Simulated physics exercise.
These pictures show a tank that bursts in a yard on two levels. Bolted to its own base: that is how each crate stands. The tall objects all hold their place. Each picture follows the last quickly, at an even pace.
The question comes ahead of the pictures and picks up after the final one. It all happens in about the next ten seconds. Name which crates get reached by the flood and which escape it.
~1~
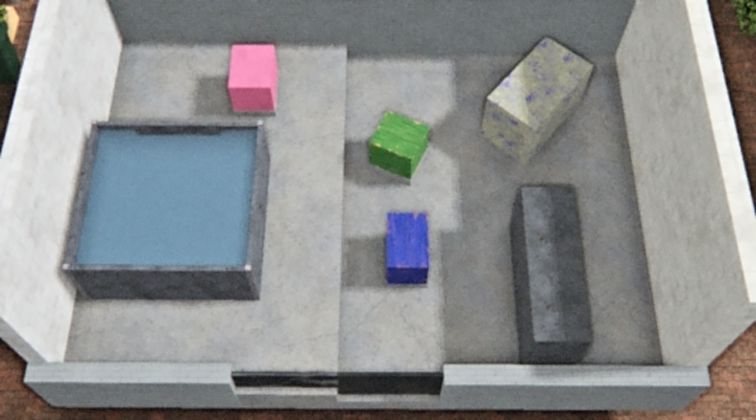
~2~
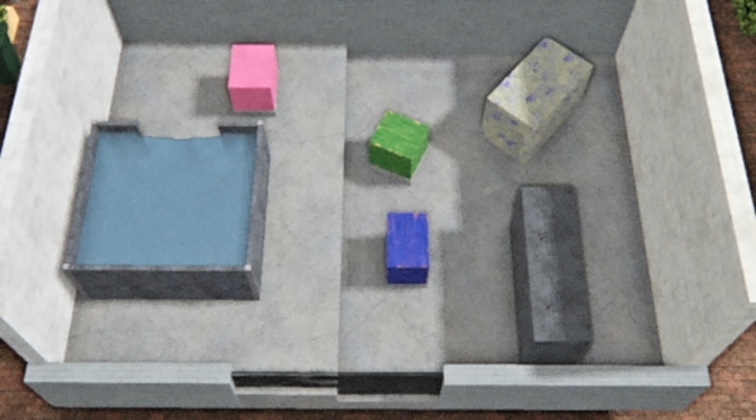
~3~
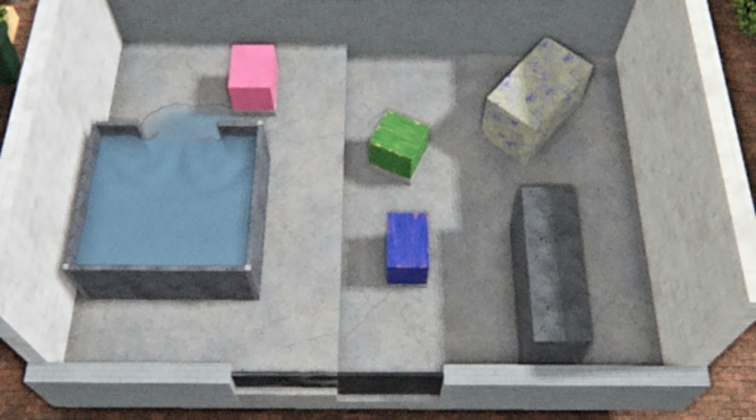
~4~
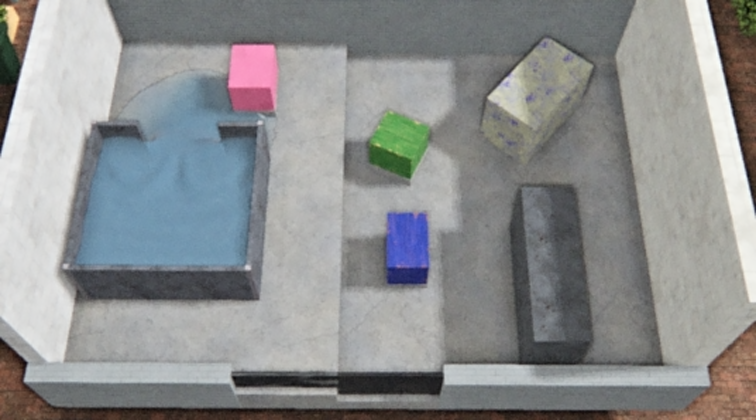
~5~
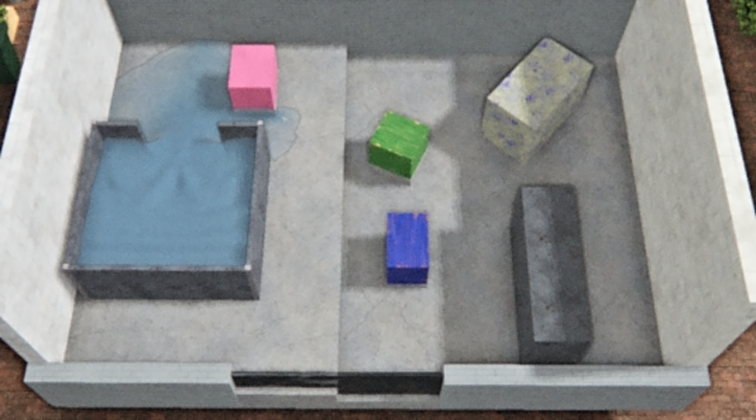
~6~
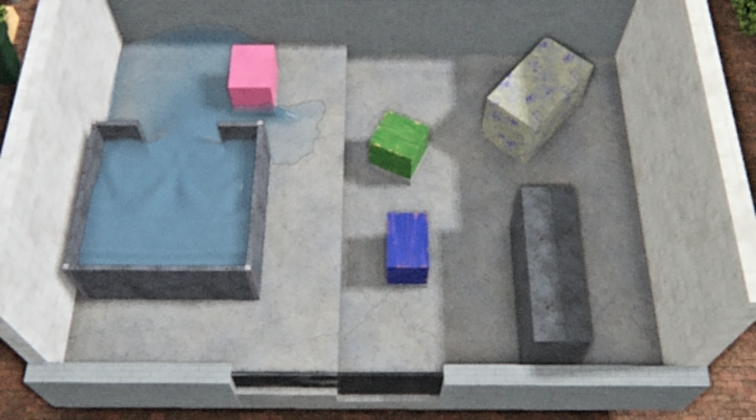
The green crate is not above the water. The pink crate is not above the water. The blue crate is not above the water.
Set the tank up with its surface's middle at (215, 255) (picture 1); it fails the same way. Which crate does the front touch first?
Answer: The pink-painted one.
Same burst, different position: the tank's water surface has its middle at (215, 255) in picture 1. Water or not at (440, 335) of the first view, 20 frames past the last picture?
Untouched.
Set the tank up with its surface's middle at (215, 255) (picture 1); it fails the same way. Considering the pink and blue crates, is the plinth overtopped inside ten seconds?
Taking each in turn, pink gets flooded, while blue gets flooded.
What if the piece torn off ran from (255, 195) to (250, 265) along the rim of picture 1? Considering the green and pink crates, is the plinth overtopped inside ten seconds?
Green crate is reached; pink crate is not reached.
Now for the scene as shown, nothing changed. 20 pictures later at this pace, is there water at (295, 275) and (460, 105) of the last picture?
In order: Waterless and submerged.
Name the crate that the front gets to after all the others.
Looks like the blue-painted one to me.
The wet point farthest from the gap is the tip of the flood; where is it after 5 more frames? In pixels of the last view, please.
Look around (386, 61).
A moment on, water covers 25 % of the floor; the green crate water round its plinth, the pink crate water round its plinth, the blue crate not reached.
Next, water covers 40 % of the floor; the green crate water round its plinth, the pink crate water round its plinth, the blue crate water round its plinth.
Then, water covers 55 % of the floor; the green crate water round its plinth, the pink crate water round its plinth, the blue crate water round its plinth.
Later, water covers 90 % of the floor; the green crate water round its plinth, the pink crate water round its plinth, the blue crate water round its plinth.
In the end, water covers 95 % of the floor; the green crate was topped, the pink crate was topped, the blue crate was topped.
